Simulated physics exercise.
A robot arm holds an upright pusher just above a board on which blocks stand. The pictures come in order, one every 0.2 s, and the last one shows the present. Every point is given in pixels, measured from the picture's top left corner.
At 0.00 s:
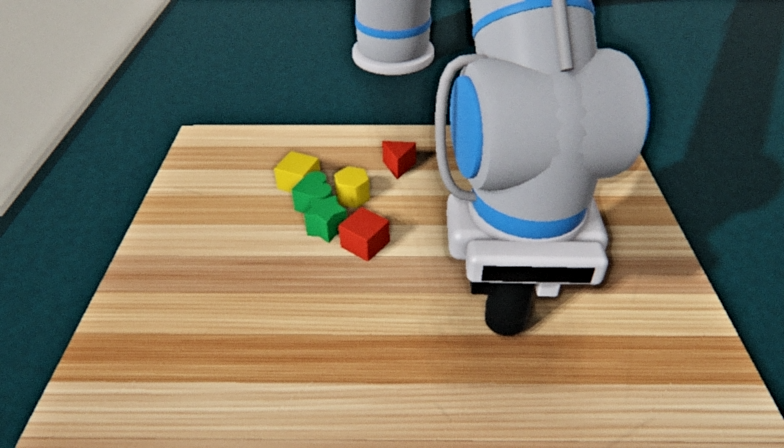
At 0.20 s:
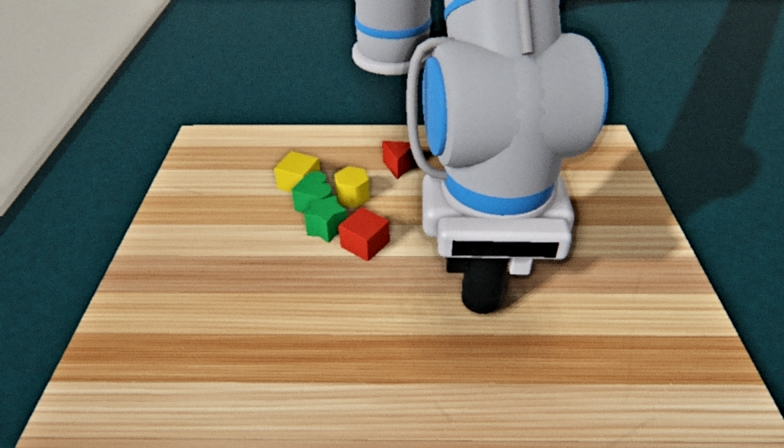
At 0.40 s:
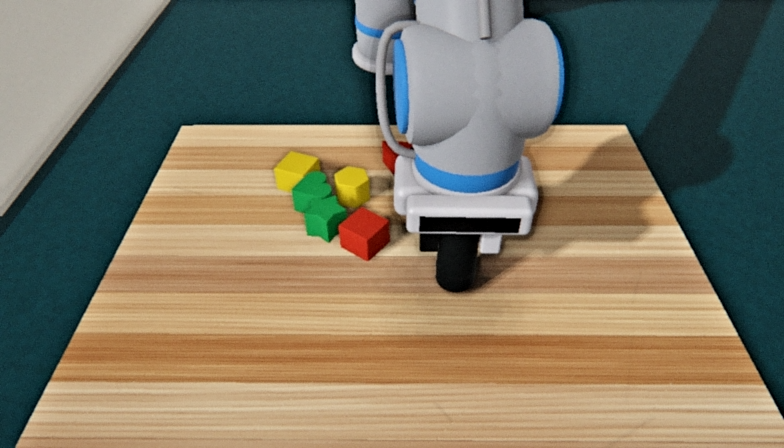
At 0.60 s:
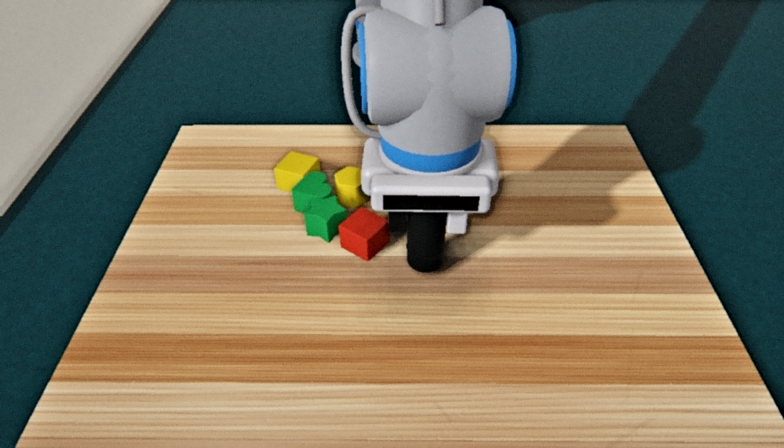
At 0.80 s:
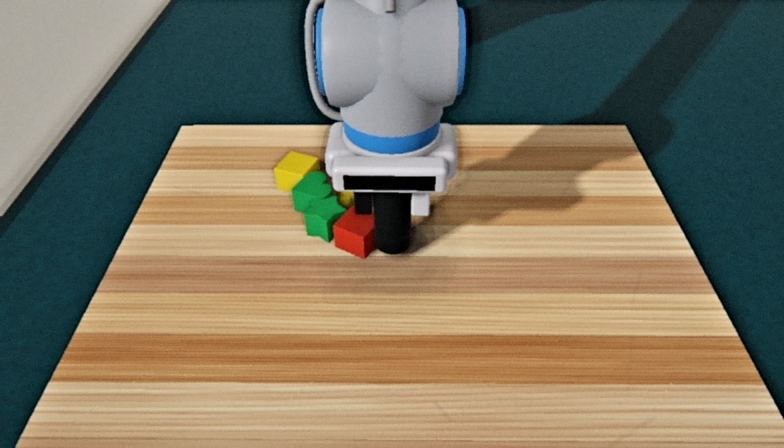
The footage shows a robot arm moving a black pusher left and toward the far side of a wooden board, passing in front of some blocks, then nudging the red cube slightly left beside the green blocks.
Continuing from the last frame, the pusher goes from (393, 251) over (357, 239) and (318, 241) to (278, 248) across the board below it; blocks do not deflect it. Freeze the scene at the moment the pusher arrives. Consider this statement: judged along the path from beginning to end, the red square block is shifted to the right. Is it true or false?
The claim holds.
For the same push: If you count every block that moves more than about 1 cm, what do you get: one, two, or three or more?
The count will be 3 or more.
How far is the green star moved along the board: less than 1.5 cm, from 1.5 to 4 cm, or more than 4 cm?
The block winds up beyond 4 cm from where it is now.
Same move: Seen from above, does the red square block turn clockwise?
Final answer: Yes.
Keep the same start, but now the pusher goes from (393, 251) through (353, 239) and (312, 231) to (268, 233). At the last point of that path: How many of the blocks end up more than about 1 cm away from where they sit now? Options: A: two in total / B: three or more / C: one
I'll go with B - three or more.
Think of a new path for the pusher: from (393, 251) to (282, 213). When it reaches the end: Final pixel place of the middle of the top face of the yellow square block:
Answer: (292, 152).
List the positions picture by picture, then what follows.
In the first picture, pusher's lower end (505, 321); yellow square block (297, 163); green heart (313, 185); green star (325, 207); red square block (364, 223).
In the second picture, pusher (481, 300); blocks still.
In the third picture, pusher (455, 280); blocks still.
In the fourth picture, pusher (425, 261); blocks still.
In the fifth picture, pusher (393, 243); yellow square block (297, 163); green heart (313, 185); green star (325, 207); red square block (358, 221).
The first path, step by step. One third of the way, pusher (356, 231); yellow square block (291, 156), turned 30° clockwise; green heart (291, 178), turned 45° clockwise; green star (286, 205), turned 20° anticlockwise; red square block (321, 211), turned 15° anticlockwise.
Two thirds of the way, pusher (317, 233); yellow square block (291, 156), turned 30° clockwise; green heart (286, 178), turned 60° clockwise; green star (252, 201), turned 15° anticlockwise; red square block (283, 211).
At the end, pusher (276, 240); yellow square block (291, 156), turned 30° clockwise; green heart (286, 178), turned 60° clockwise; green star (231, 193); red square block (251, 210), turned 20° clockwise.
